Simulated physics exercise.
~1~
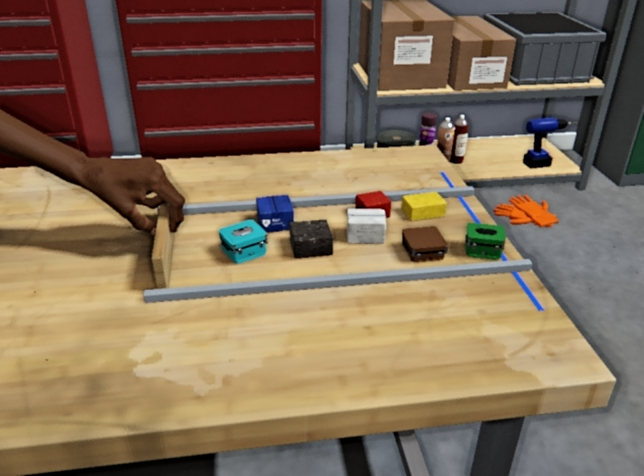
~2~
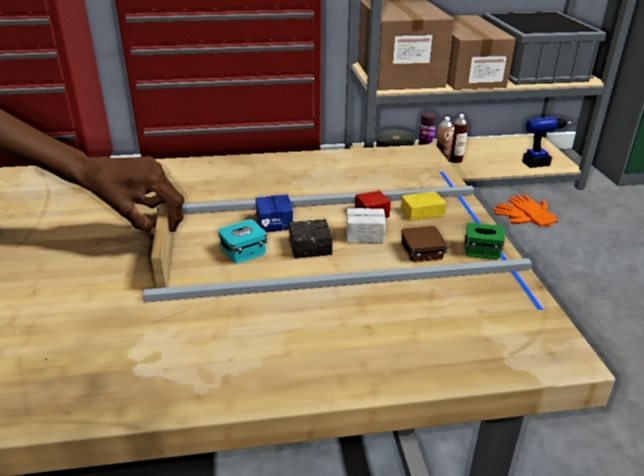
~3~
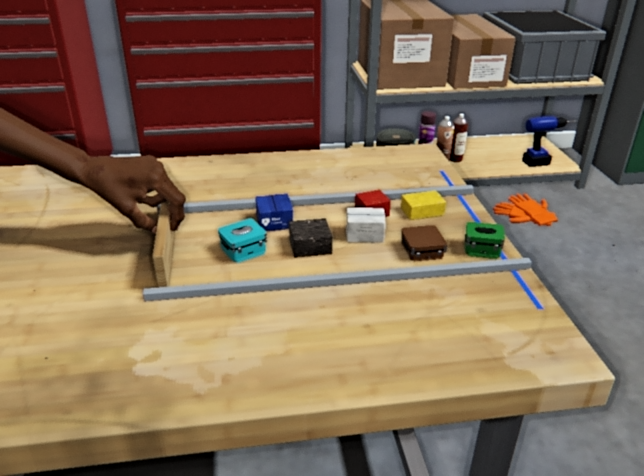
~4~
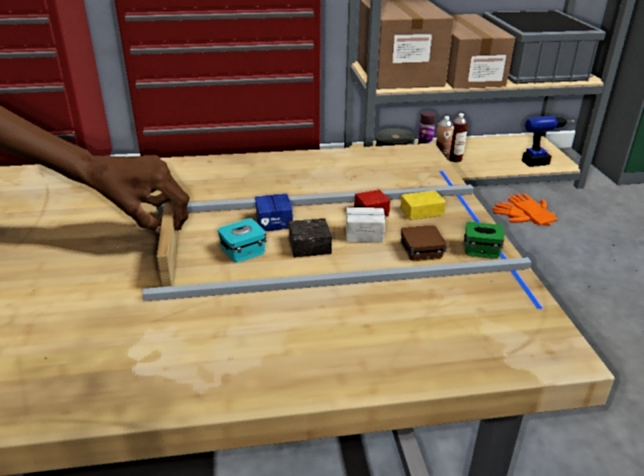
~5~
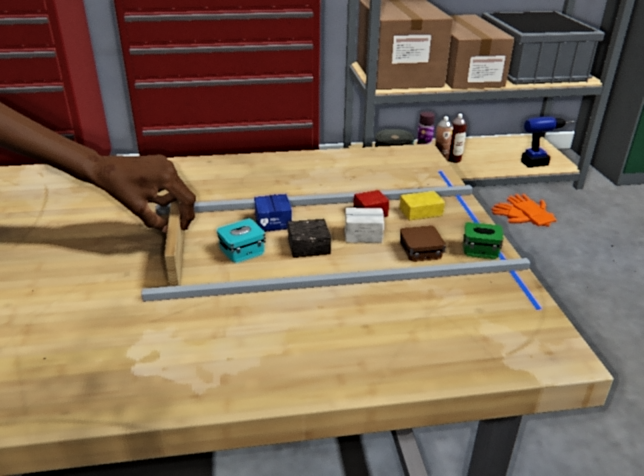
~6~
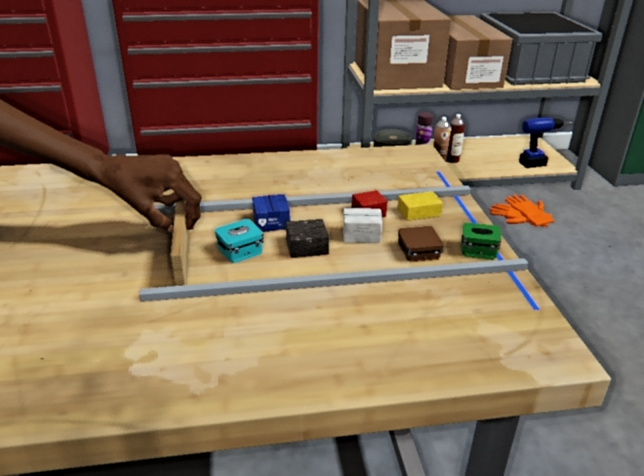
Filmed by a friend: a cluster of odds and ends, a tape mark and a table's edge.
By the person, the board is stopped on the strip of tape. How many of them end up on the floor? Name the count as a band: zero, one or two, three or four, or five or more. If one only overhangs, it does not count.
The count falls in the five or more band.
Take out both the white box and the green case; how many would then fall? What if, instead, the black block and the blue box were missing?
The answer is 3 and then 4.
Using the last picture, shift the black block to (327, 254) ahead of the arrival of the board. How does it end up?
The black block holds on.
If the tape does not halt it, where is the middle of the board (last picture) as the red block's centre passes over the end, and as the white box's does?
Estimated middle: (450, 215), and (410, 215) for the other.
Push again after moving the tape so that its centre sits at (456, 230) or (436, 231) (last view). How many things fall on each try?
You'd get 5 the first time and 3 the second.
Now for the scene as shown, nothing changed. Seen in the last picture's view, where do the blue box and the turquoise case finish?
In the last picture, roughly (481, 199) and (502, 225).
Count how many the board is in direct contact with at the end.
It's 3.
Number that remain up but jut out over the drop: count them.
My count gives 3.
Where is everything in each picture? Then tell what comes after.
Green case (484, 242); yellow block (424, 206); brown case (423, 245); board (165, 234); tape (483, 229), in the first frame.
Yellow block (423, 206); board (165, 234), in the second frame.
Brown case (423, 244); blue box (274, 213), in the third frame.
Green case (483, 241); white box (365, 225), in the fourth frame.
Yellow block (422, 206); turquoise case (241, 241), in the fifth frame.
Green case (480, 241); yellow block (420, 206); brown case (420, 245); board (182, 232); tape (479, 228), in the sixth frame.
Early on, none off yet; green case at rest near (480, 241); yellow block at rest near (420, 206); brown case at rest near (420, 245).
A while later, none off yet; green case leaning a little near (527, 248); yellow block travelled about its own width near (460, 204); brown case travelled well along near (486, 245).
Finally, the number that fall off is five or more; lost, black block, white box, red block, yellow block and green case.
